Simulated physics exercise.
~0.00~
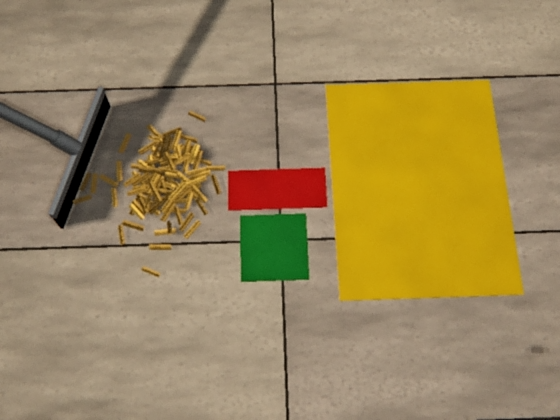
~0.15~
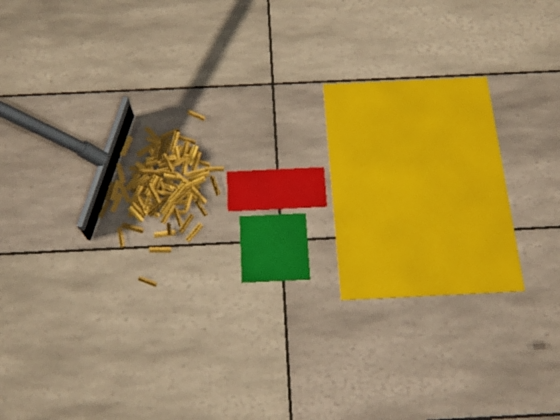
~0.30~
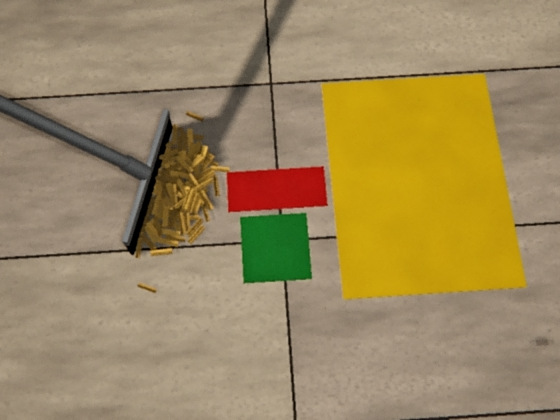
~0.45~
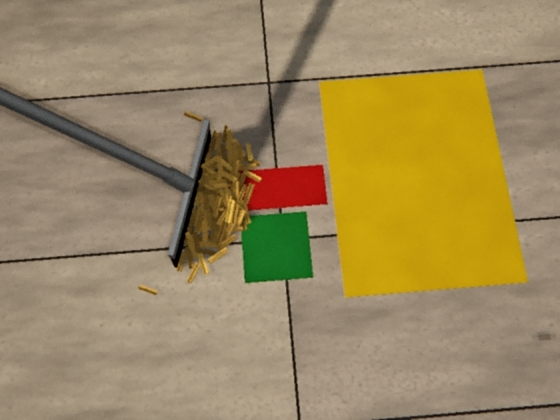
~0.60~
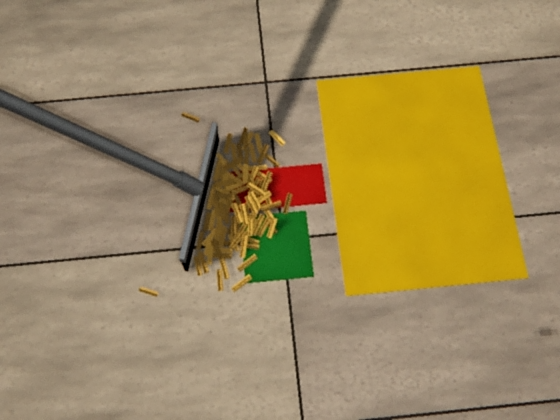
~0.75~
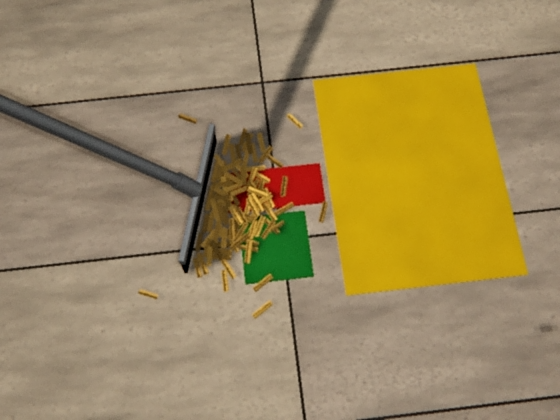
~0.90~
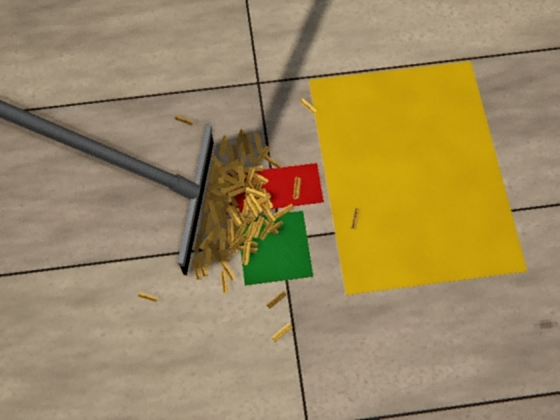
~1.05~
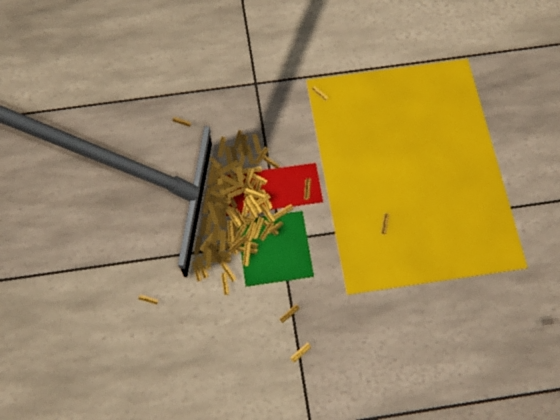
A squeegee pushes a pasta pile right onto red and green sheets, then stops as a few pieces slide onward.
